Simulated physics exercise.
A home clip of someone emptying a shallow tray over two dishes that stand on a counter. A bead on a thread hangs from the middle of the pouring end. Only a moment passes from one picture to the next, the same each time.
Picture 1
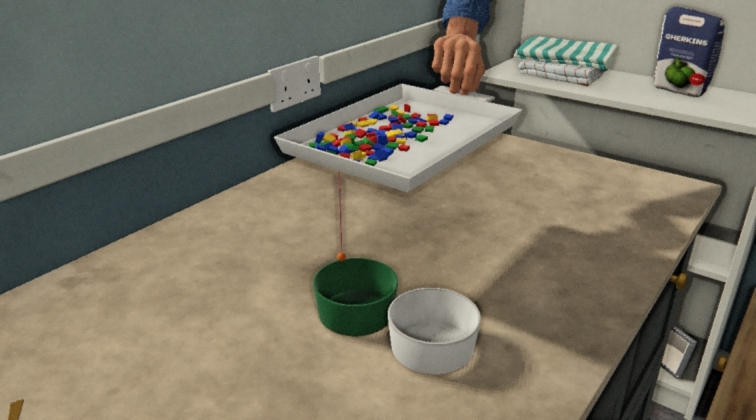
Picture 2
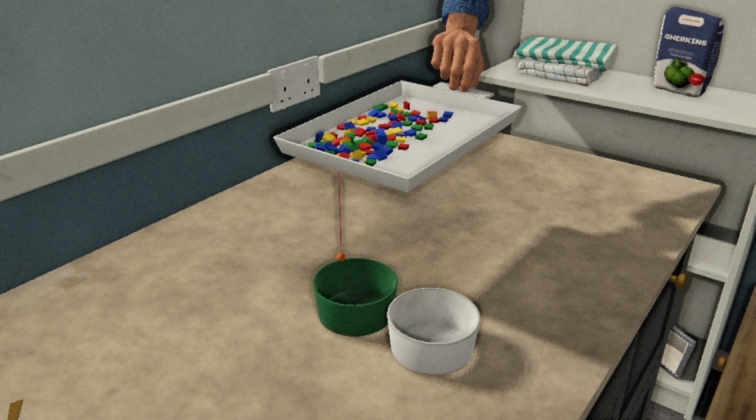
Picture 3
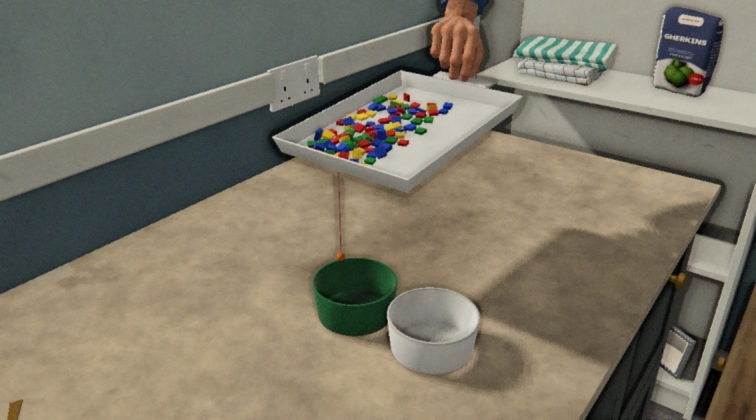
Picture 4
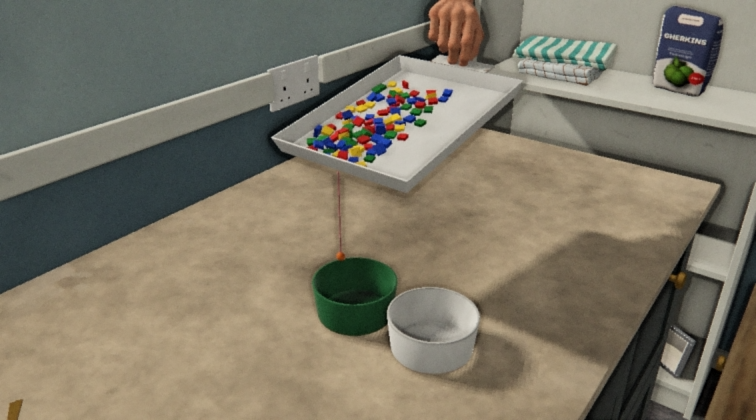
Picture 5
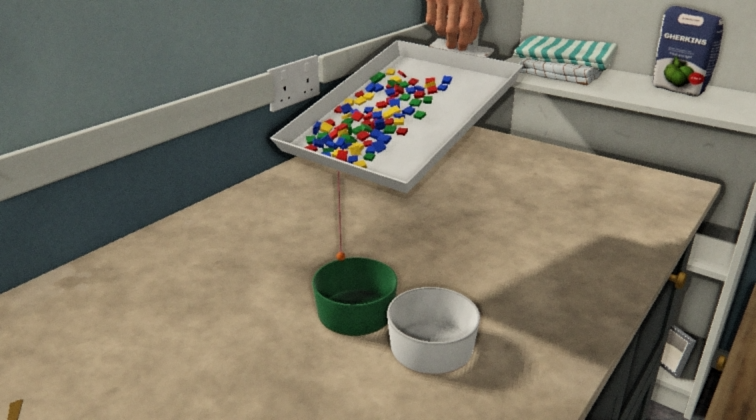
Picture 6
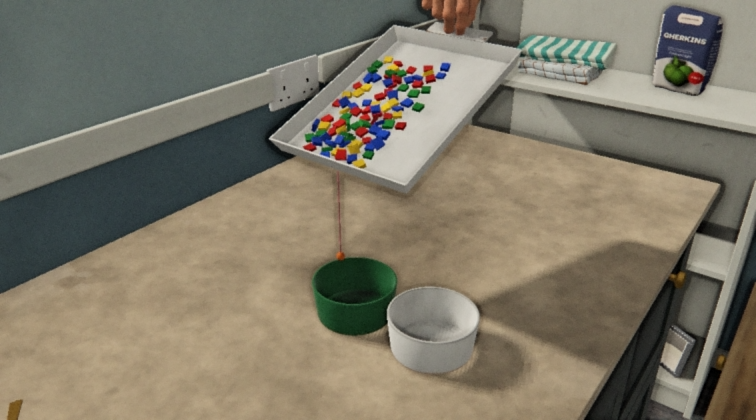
A shallow white tray of colourful little tiles started out level above a green dish and a white dish on the counter, then tilted steadily more as a hand gripped its far end.
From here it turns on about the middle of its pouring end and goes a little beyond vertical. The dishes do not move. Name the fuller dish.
Fuller: The left-hand dish.
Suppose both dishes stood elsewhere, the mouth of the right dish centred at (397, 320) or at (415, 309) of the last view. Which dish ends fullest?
First the left-hand dish, then the left dish.
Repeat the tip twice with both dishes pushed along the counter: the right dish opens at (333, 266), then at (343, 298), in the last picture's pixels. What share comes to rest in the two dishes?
First some 20, then 80 per cent.
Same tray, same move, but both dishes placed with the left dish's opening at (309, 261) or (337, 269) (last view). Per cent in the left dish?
First some 30, then 20 per cent.
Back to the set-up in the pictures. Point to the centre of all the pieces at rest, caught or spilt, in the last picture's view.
Close to (309, 323).
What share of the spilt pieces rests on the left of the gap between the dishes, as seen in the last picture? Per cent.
Some 100 per cent.
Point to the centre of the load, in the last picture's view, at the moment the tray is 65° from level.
At about (328, 150).
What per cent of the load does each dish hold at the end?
About: Left dish 30, right dish 0 per cent.
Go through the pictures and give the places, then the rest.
In the first picture, corners of the pouring end at (282, 137) and (408, 175), level; middle of the load at (373, 134), mosaic tiles; left dish at (329, 315); right dish at (408, 352); bead on its thread at (342, 257).
In the second picture, corners of the pouring end at (281, 137) and (407, 175), level; middle of the load at (372, 133).
In the third picture, corners of the pouring end at (280, 136) and (406, 176), tipped barely, level across its low end; middle of the load at (371, 129).
In the fourth picture, corners of the pouring end at (279, 136) and (405, 177), tipped a little, level across its low end; middle of the load at (371, 122).
In the fifth picture, corners of the pouring end at (278, 136) and (405, 178), tipped a little, level across its low end; middle of the load at (370, 116).
In the sixth picture, corners of the pouring end at (277, 137) and (404, 179), tipped clearly, level across its low end; middle of the load at (368, 110); left dish at (328, 314); right dish at (407, 351).
Soon, tray tipped steeply; nearly all on the tray; a stray few in the air.
A while on, tray tipped past a quarter turn; about half on the tray; a stray few in the left dish; a small part outside both; about a third in the air.
Towards the end, tray tipped past a quarter turn; a stray few in the right dish; about a quarter in the left dish; about two thirds outside both.
Finally, tray tipped past a quarter turn; a stray few in the right dish; about a quarter in the left dish; about two thirds outside both.
